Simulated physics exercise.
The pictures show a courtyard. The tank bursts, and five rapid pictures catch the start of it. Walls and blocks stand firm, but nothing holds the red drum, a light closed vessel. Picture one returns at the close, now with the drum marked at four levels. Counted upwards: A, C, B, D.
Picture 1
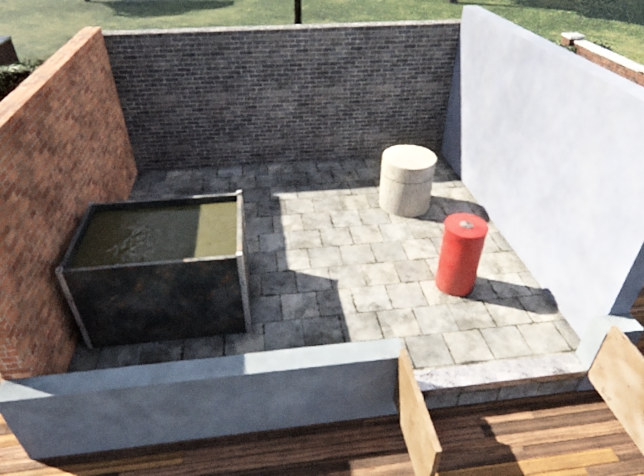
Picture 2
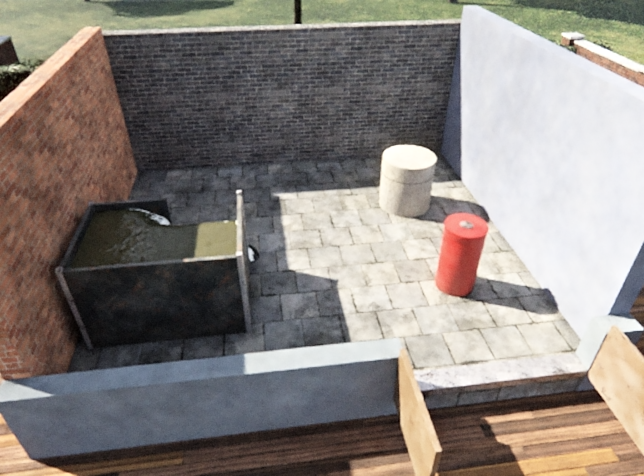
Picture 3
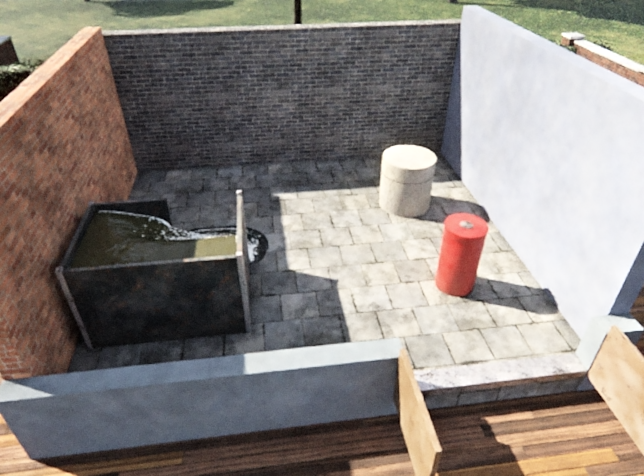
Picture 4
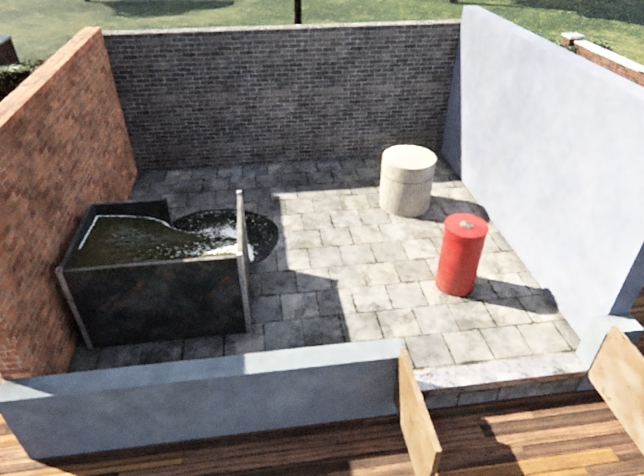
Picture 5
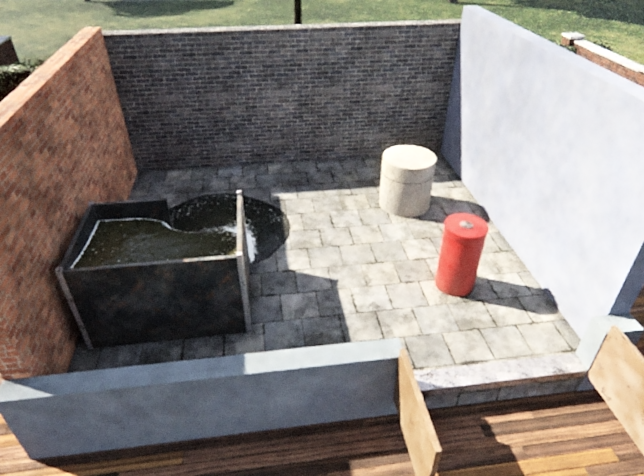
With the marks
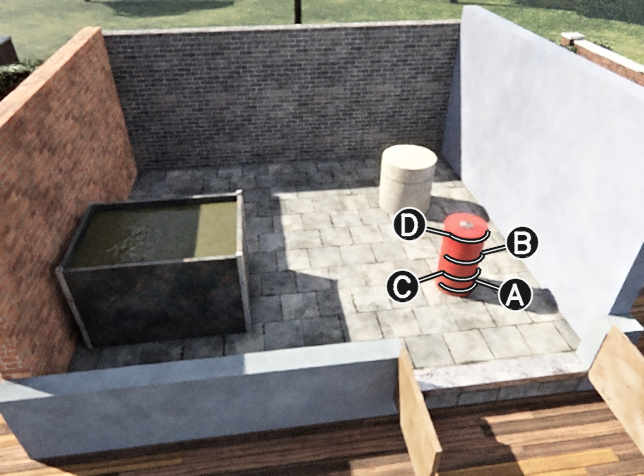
The clip opens on a walled courtyard with a full dark tank at the left, a red drum and a pale cylinder standing on the paving. Water surges out through the tank's right side, then spreads across the stones in a widening dark pool, while the drum stays still.
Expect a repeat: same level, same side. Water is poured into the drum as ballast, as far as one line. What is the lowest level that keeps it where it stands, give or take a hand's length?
A.
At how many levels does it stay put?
All four.
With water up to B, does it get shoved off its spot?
No, that is safe.
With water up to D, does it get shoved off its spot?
No, not at all.
On the marked copy, A at (463, 291); B at (469, 263); C at (465, 279); D at (474, 241); from the bottom up A, C, B, D.
With A, it does not move.
With B, it does not move.
With C, it does not move.
With D, it does not move.
